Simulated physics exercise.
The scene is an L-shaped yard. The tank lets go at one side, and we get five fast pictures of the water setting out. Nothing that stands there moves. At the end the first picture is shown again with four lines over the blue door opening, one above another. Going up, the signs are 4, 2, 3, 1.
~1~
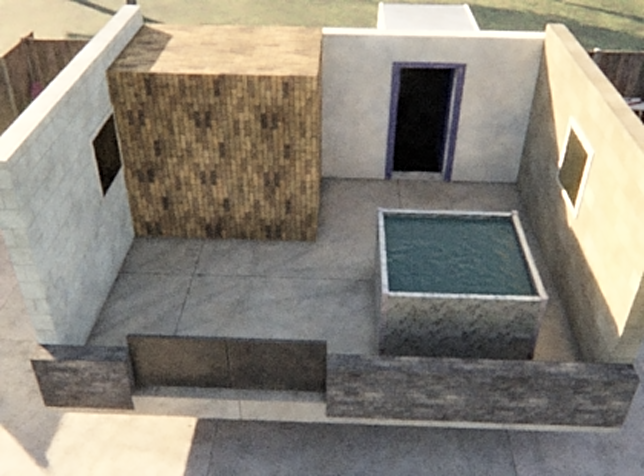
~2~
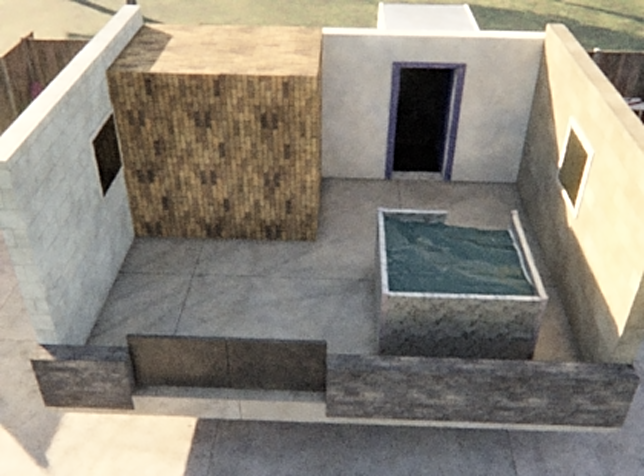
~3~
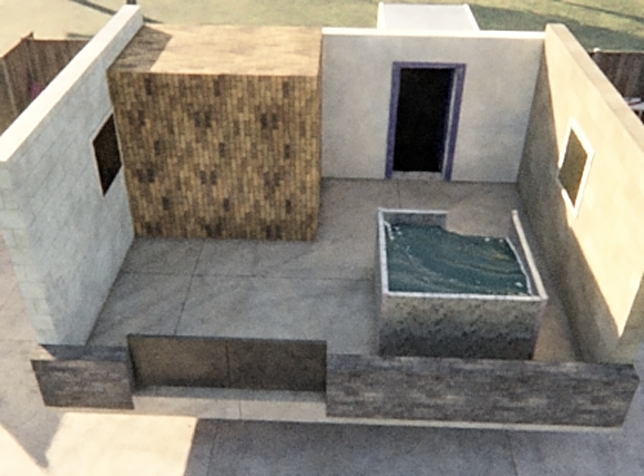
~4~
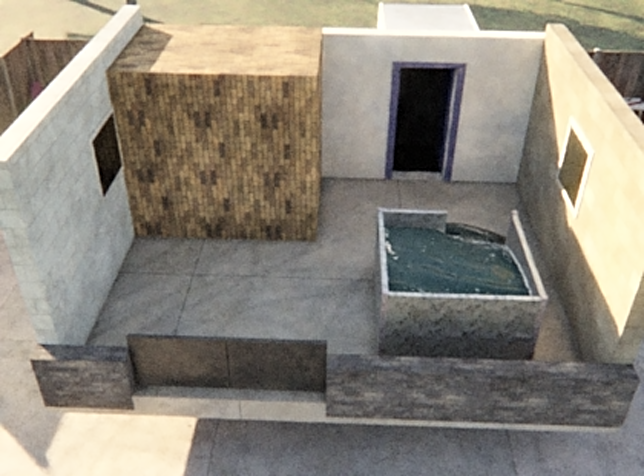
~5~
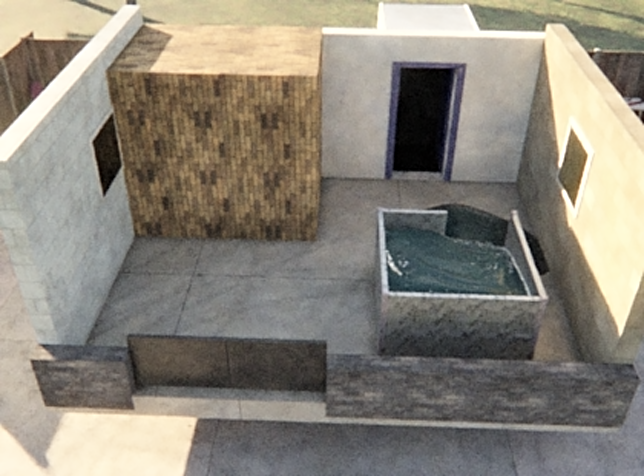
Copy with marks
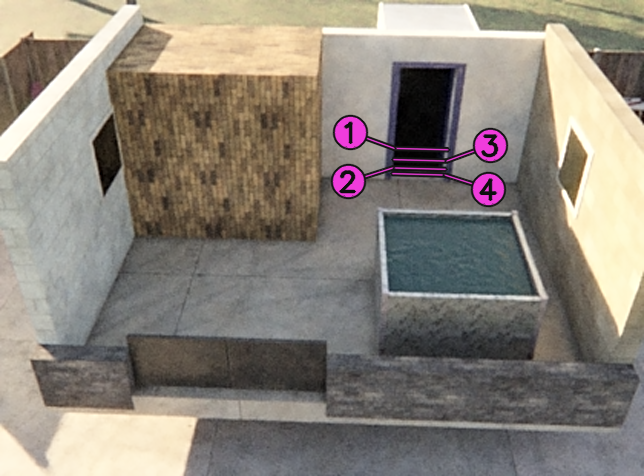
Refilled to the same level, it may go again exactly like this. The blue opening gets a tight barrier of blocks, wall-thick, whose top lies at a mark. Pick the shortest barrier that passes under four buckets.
Choose 3.
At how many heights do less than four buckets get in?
Two.
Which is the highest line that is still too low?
Here it is line 2.
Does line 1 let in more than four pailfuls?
No.
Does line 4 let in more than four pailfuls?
Yes, it does.
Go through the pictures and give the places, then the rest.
The first frame shows water in the tank at rest, its middle at (454, 256); foot of the blue doorway at (417, 180); shut gate at (228, 347).
In the second frame, water covers 1 % of the ground, its front hidden from here.
In the third frame, water covers 3 % of the ground, its front hidden from here.
In the fourth frame, water covers 8 % of the ground, its front hidden from here.
The fifth frame shows front seen at (465, 207), 15 % of the ground wet.
On the marked copy, 1 at (421, 149); 2 at (419, 168); 3 at (420, 160); 4 at (418, 174); from the bottom up 4, 2, 3, 1.
With 1, nothing gets over.
With 2, about 14 bucketfuls get in.
With 3, a bucket or two gets in.
With 4, dozens of bucketfuls pour in.
